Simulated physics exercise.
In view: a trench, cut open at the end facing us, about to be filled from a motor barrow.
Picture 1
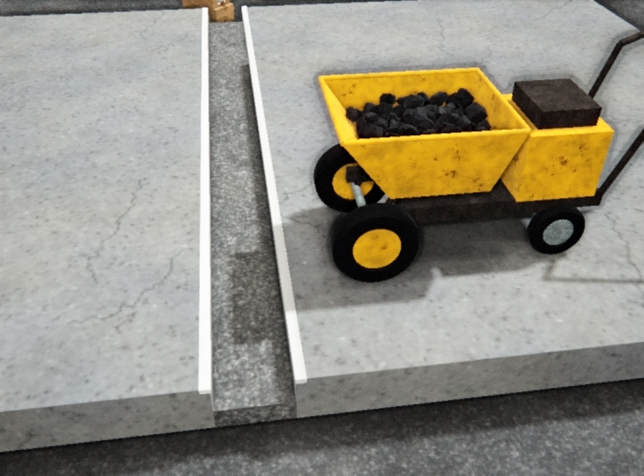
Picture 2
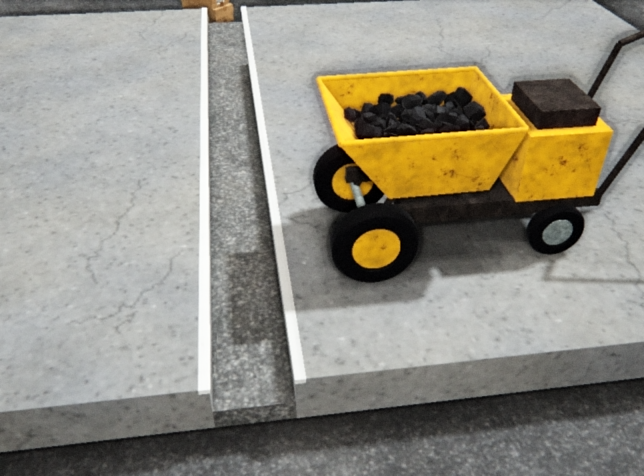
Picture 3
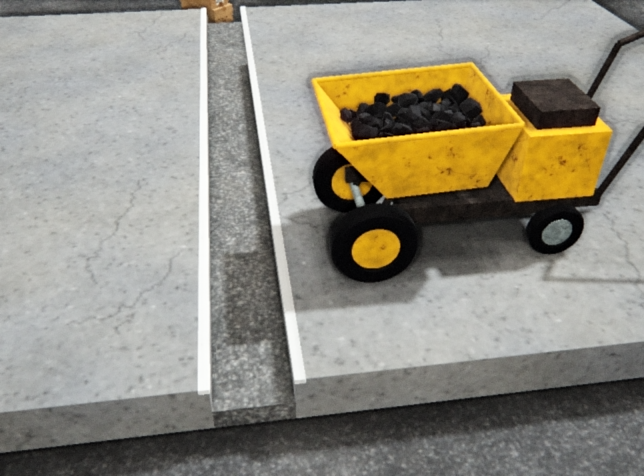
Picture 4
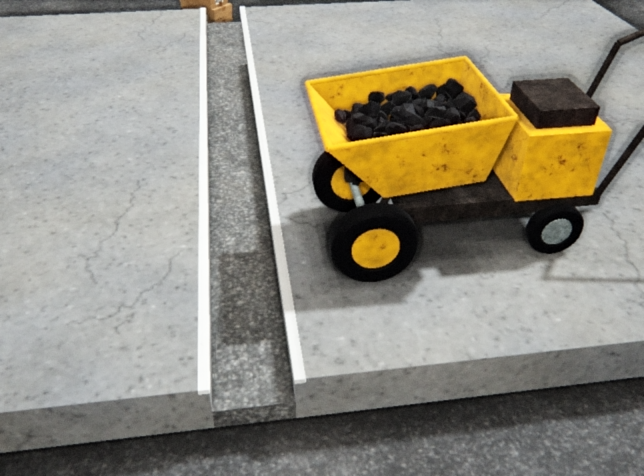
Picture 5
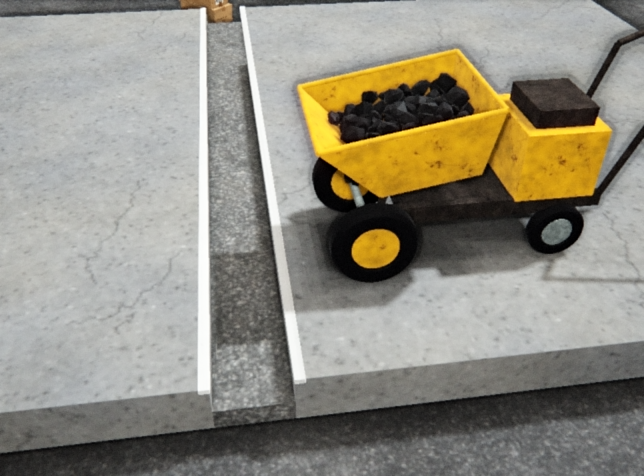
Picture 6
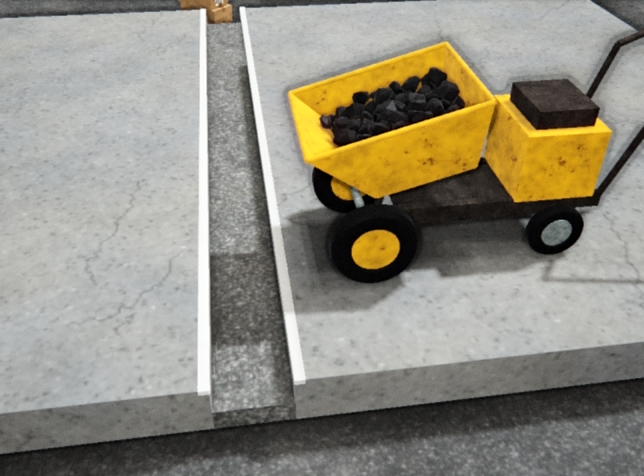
At first, a yellow motor barrow loaded with black lumps stands still on a grey slab, its skip level, to the right of a shallow trench edged in white. The skip then tips gradually toward the left, its rear rising until it is clearly tilted, while the wheels and the lumps' heap stay in place.
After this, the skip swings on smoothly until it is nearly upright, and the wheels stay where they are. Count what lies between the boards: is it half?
It catches over half.
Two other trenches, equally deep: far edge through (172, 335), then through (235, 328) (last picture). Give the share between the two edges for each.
Near 90 % and 30 %.
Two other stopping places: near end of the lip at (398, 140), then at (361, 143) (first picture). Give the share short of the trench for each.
About 10 and 0 per cent.
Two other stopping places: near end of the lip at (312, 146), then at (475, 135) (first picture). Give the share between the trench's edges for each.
About 40 and 20 per cent.
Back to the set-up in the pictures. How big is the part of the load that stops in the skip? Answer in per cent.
About 0 per cent.
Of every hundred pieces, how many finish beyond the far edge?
It comes to 25 per cent or so.
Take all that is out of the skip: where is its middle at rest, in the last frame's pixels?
Close to (229, 259).
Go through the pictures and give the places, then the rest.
In the first picture, lip of the skip (344, 144), level; top of the load (429, 117), lumps of coal; first edge of the trench (292, 322); far edge (204, 330), the trench over half as wide as the skip, and shallow for its width.
In the second picture, lip of the skip (341, 144), level; top of the load (427, 116).
In the third picture, lip of the skip (336, 146), tipped barely; top of the load (423, 115).
In the fourth picture, lip of the skip (328, 149), tipped a little; top of the load (431, 109).
In the fifth picture, lip of the skip (319, 154), tipped a little; top of the load (424, 105).
In the sixth picture, lip of the skip (308, 161), tipped clearly; top of the load (434, 109); first edge of the trench (291, 323); far edge (203, 332).
Just after the last frame, skip tipped steeply; every one in the skip.
A moment on, skip tipped right over; almost all in the skip; just a few in or heaped over the trench; just a few beyond it; just a few falling.
Further on, skip tipped right over; roughly a quarter in the skip; roughly half in or heaped over the trench; roughly a quarter beyond it.
When it is over, skip tipped right over; the larger part in or heaped over the trench; roughly a quarter beyond it.
